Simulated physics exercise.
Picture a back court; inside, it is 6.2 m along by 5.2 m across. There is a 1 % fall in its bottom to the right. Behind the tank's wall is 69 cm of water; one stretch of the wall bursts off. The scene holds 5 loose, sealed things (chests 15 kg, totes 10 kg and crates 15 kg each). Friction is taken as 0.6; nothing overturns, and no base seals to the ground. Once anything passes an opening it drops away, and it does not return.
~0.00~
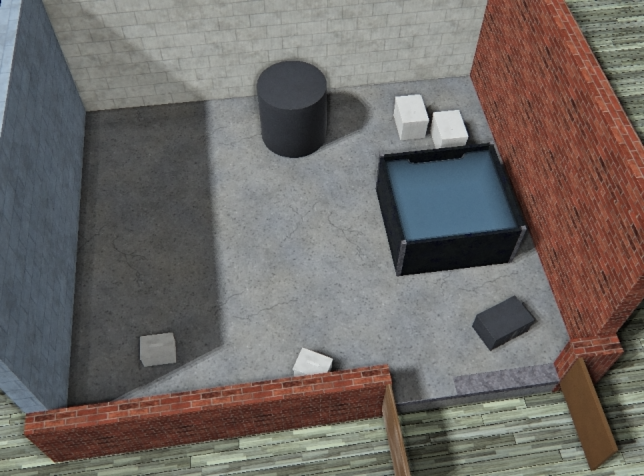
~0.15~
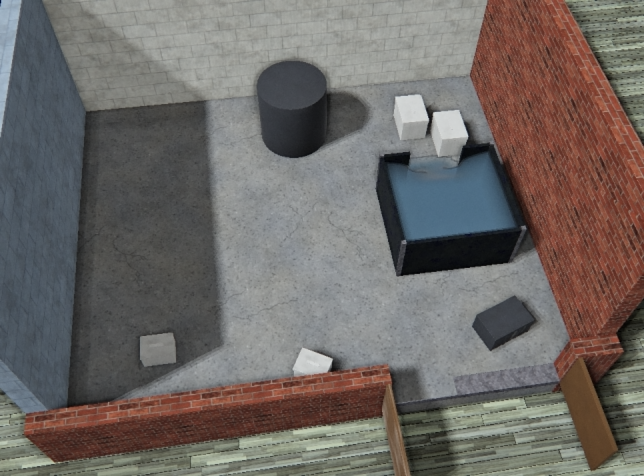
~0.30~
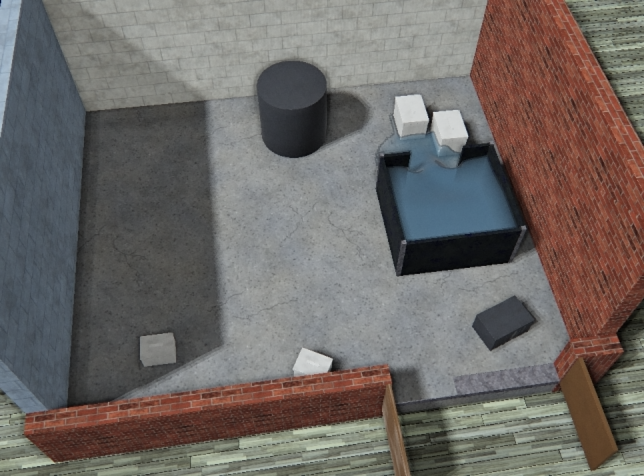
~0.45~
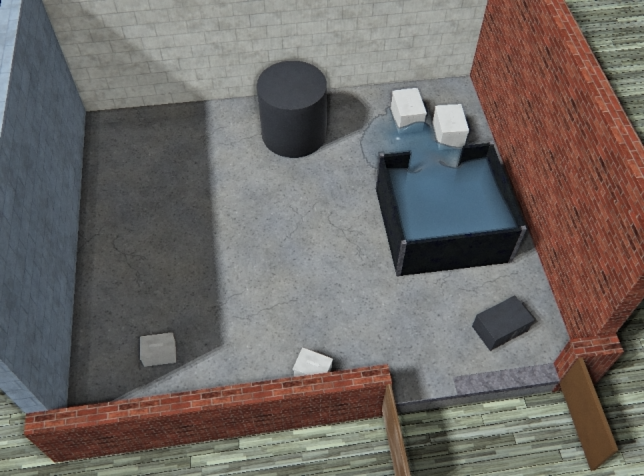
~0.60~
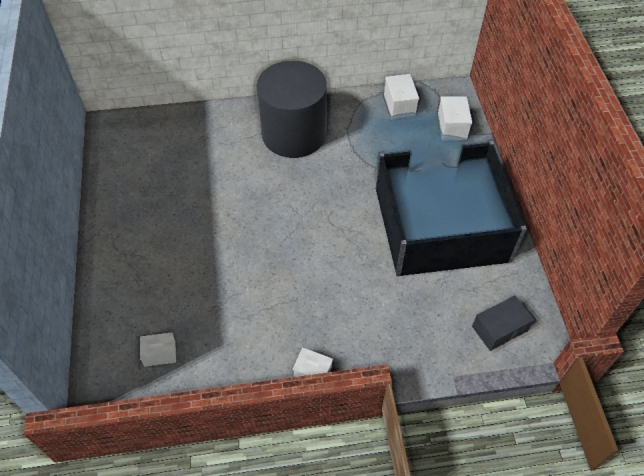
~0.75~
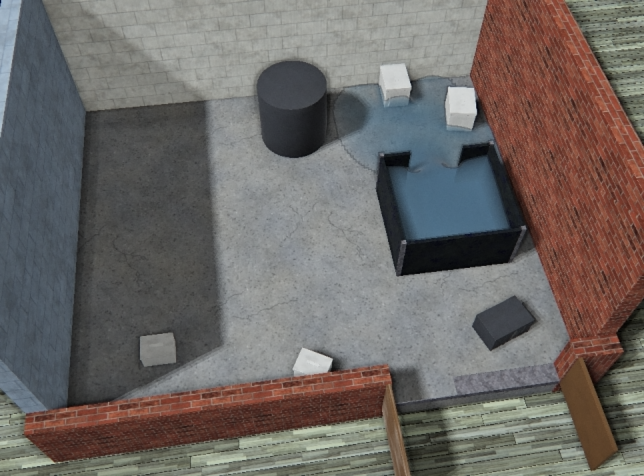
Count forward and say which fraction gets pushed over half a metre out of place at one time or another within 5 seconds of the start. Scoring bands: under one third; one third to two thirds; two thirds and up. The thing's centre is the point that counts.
The proportion hits a third but misses two thirds.
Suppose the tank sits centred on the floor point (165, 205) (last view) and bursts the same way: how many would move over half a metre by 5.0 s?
Result: 0 of them.
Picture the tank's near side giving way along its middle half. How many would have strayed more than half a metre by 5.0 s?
That gives 1 of them.
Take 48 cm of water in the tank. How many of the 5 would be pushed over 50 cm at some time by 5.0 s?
You'd get 2 in that case.
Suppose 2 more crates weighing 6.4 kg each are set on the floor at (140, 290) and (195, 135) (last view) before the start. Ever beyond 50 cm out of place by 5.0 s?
Taking them in order: Below the mark and above the mark.
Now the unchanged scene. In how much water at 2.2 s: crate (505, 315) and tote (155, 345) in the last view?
I'd estimate 0 cm for the first and 0 cm for the second.
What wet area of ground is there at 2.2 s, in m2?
About 10.5 m2.
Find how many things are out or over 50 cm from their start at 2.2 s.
I count 2.
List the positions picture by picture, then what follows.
A chest at (412, 108) rests on the ground; a chest at (450, 124) rests on the ground; water covers 2.0 m2; 0 of 5 have shifted, in the first frame.
A chest at (412, 108), on the bottom; a chest at (450, 124) rests on the ground; water covers 2.5 m2; 0 of 5 have shifted, in the second frame.
A chest at (412, 108) rests on the ground; a chest at (450, 124), on the bottom; water covers 3.0 m2; 0 of 5 have shifted, in the third frame.
A chest at (409, 102) rests on the ground, 14 cm from its start; a chest at (452, 118) rests on the ground, 12 cm from its start; 3.7 m2 under water; 2 of 5 have shifted, in the fourth frame.
A chest at (402, 87) rests on the ground, 46 cm from its start; a chest at (456, 109) rests on the ground, 32 cm from its start; water covers 4.9 m2; 2 of 5 have shifted, in the fifth frame.
A chest at (395, 76), on the bottom, 73 cm from its start; a chest at (462, 100) rests on the ground, 55 cm from its start; 6.1 m2 under water; 2 of 5 have shifted, in the sixth frame.
After 1.1 s 2 of 5 are over 50 cm from their spots; 1 afloat.
After 2.2 s 2 of 5 are over 50 cm from their spots; 2 afloat.
After 3.5 s 2 of 5 are over 50 cm from their spots; 2 afloat.
After 5.0 s 2 of 5 are over 50 cm from their spots, and 2 have been at some point; 2 afloat.
